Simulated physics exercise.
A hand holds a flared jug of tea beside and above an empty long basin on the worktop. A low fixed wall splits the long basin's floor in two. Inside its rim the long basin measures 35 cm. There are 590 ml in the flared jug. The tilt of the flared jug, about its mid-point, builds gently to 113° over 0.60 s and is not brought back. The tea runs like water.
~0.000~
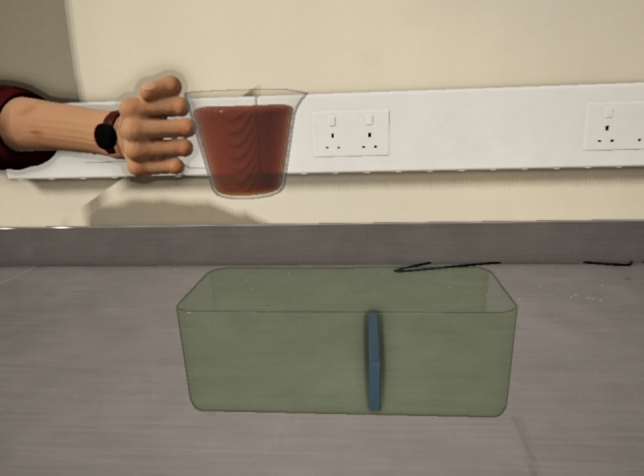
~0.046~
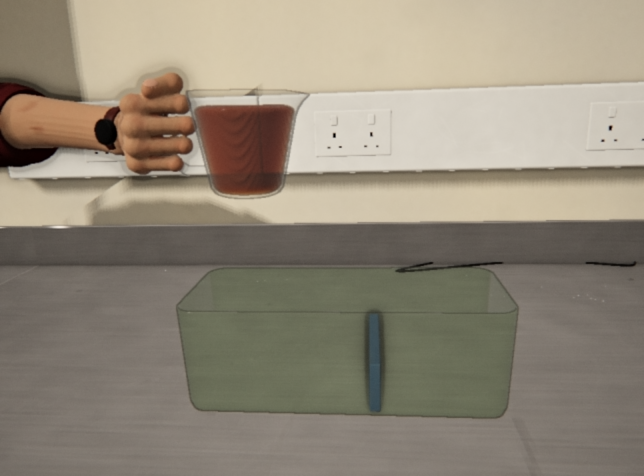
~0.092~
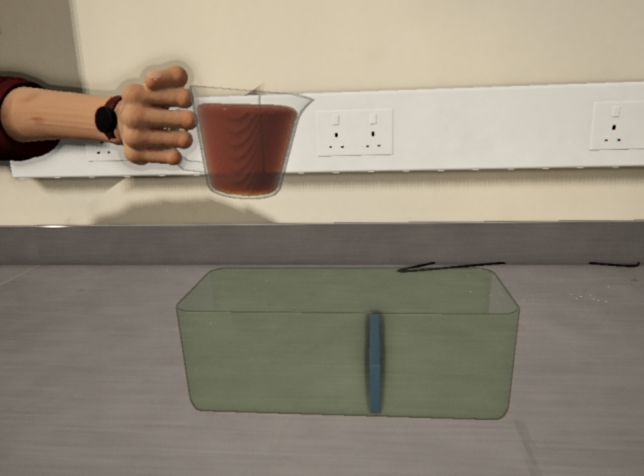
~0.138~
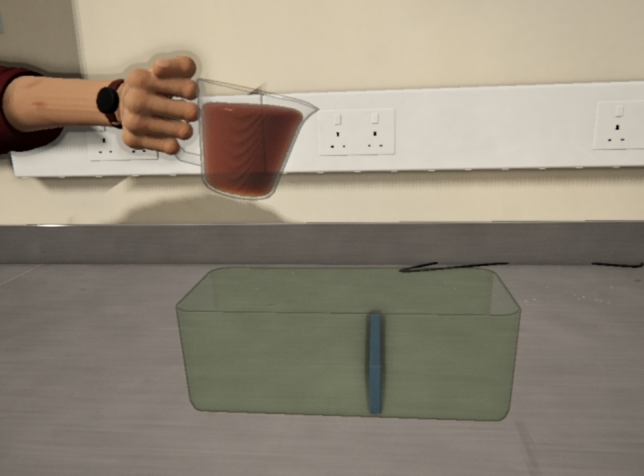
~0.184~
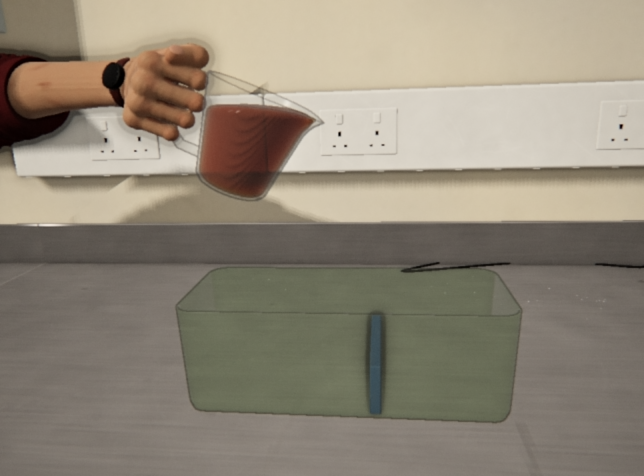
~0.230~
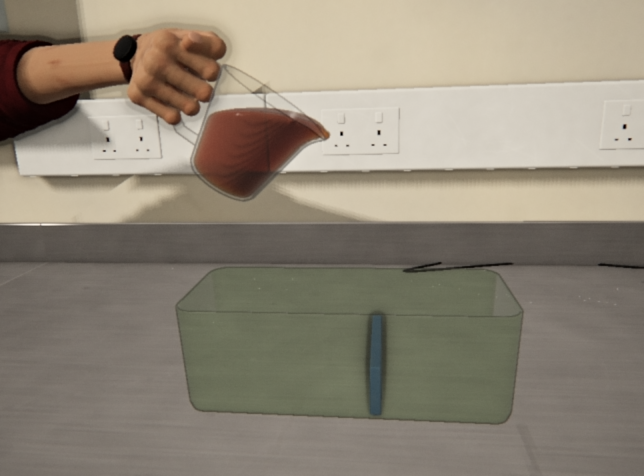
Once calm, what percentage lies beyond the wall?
Roughly 31 per cent is past the wall.
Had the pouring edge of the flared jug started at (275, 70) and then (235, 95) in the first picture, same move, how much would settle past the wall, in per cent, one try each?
First 5, then 5 per cent.
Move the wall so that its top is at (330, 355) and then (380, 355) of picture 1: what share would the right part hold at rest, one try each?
First 90, then 30 per cent.
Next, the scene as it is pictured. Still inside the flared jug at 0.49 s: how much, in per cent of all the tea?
Near 34 in a hundred.
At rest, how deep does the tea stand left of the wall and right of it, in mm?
Some 14 mm on the left and 10 mm on the right.
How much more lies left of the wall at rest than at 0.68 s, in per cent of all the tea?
About 6 per cent.
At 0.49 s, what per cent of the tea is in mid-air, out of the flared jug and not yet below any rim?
About 36 per cent.
Then, 0.49 s in, the tilt is 104° and 34 per cent is still to pour, 7 is left of the wall and 23 right of it.
Then, 0.68 s in, the tilt is 113° and 2 per cent is still to pour, 59 is left of the wall and 29 right of it.
Then, 0.88 s in, the tilt is 113° and 0 per cent is still to pour, 64 is left of the wall and 31 right of it.
Then, 1.10 s in, the tilt is 113° and 0 per cent is still to pour, 65 is left of the wall and 31 right of it.
Finally, 65 per cent lies left of the wall, 31 right of it and 4 outside.
